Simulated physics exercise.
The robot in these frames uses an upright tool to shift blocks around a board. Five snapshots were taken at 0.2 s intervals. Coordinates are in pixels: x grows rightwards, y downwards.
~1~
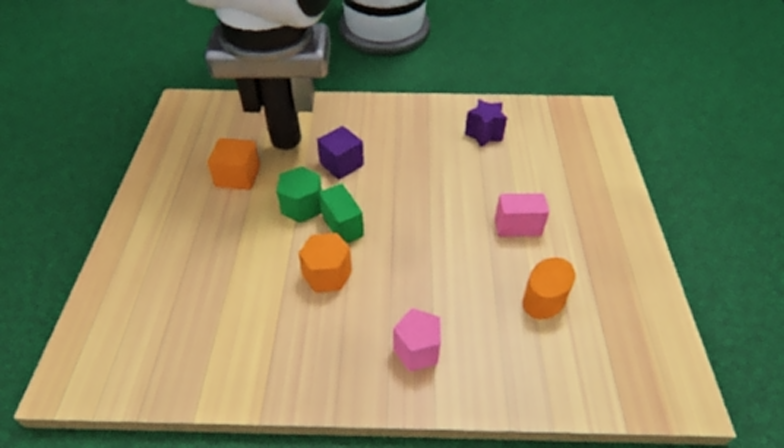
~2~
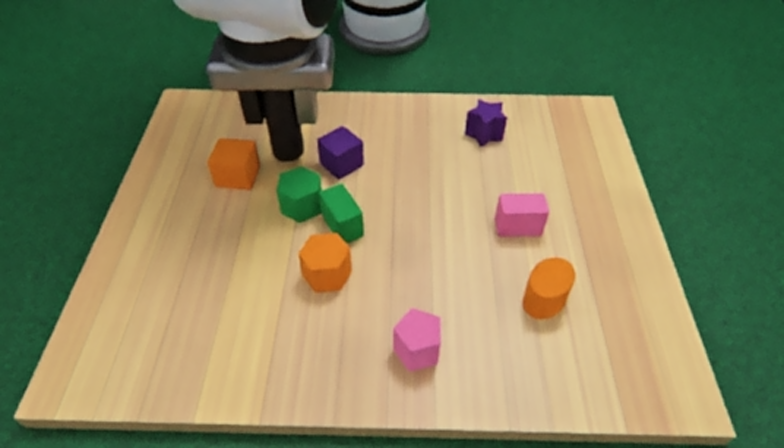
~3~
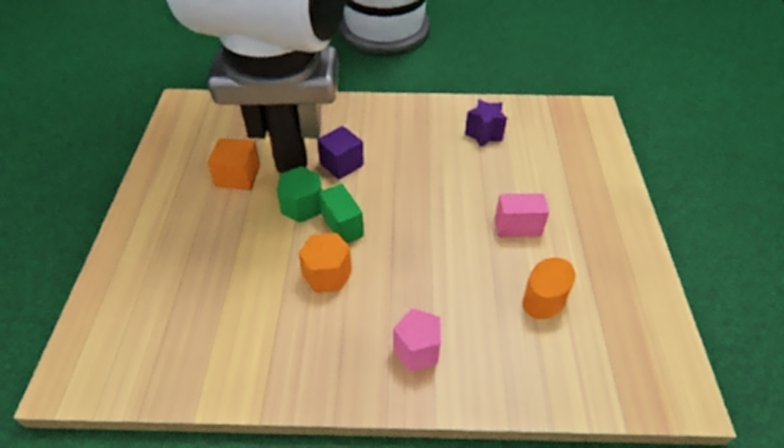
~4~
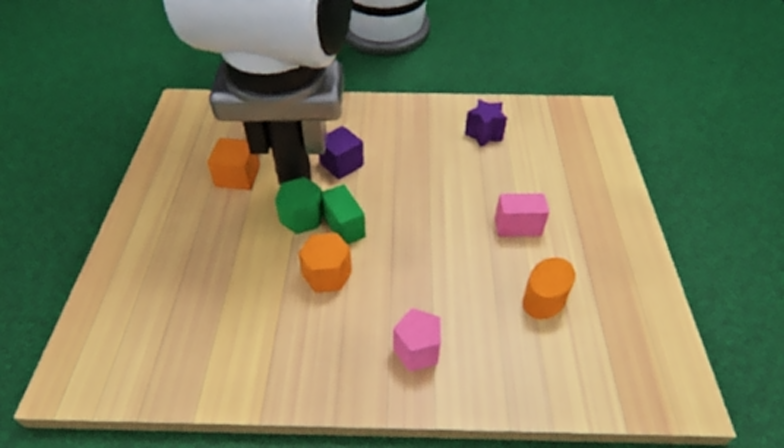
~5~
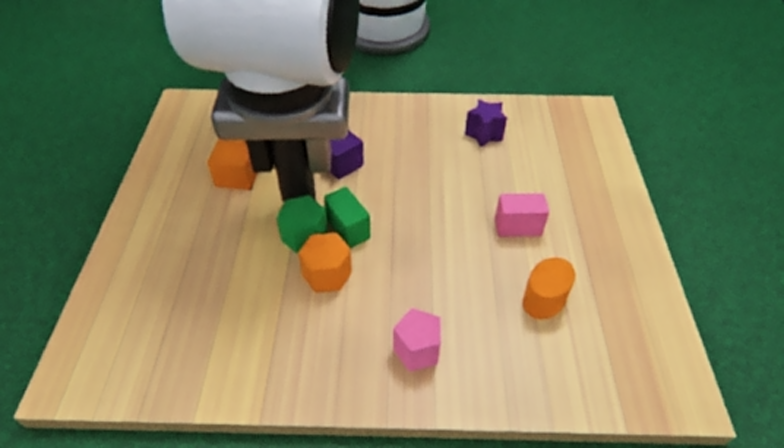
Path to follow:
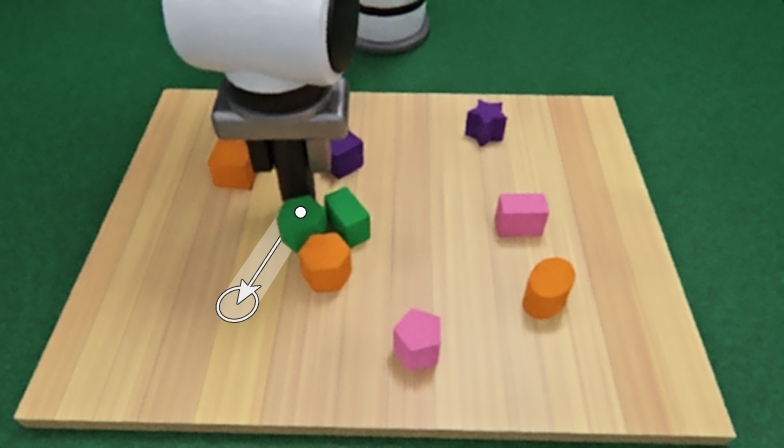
A robot arm lowered its dark upright tool down the wooden board and pushed the green hexagonal block toward the orange one below it, nudging the green oblong block slightly to the right.
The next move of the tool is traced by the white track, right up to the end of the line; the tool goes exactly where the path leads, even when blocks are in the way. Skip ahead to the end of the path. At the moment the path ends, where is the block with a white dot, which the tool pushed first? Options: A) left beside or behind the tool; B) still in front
My pick is A.
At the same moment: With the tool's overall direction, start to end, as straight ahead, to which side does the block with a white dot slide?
Towards the left-hand side.
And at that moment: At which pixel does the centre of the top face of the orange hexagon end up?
Roughly at (339, 269).
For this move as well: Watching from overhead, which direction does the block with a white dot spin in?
Looking from above, the answer is counterclockwise.
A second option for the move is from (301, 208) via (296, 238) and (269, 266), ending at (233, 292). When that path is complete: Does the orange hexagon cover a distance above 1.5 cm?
Answer: Yes.
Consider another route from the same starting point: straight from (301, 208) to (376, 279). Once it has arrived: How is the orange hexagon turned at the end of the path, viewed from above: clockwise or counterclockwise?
Top view: Counterclockwise.
Path on the board, from (301, 208) directly to (237, 304); the dot is on the green hexagon.
The first path, step by step. One third of the way, tool (279, 228); green hexagon (296, 241), turned 35° anticlockwise; orange hexagon (333, 264), turned 15° anticlockwise.
Two thirds of the way, tool (258, 260); green hexagon (295, 253), turned 50° anticlockwise; orange hexagon (339, 269), turned 20° anticlockwise.
At the end, tool (234, 295); green hexagon (295, 253), turned 50° anticlockwise; orange hexagon (339, 269), turned 20° anticlockwise; green oblong block in place.
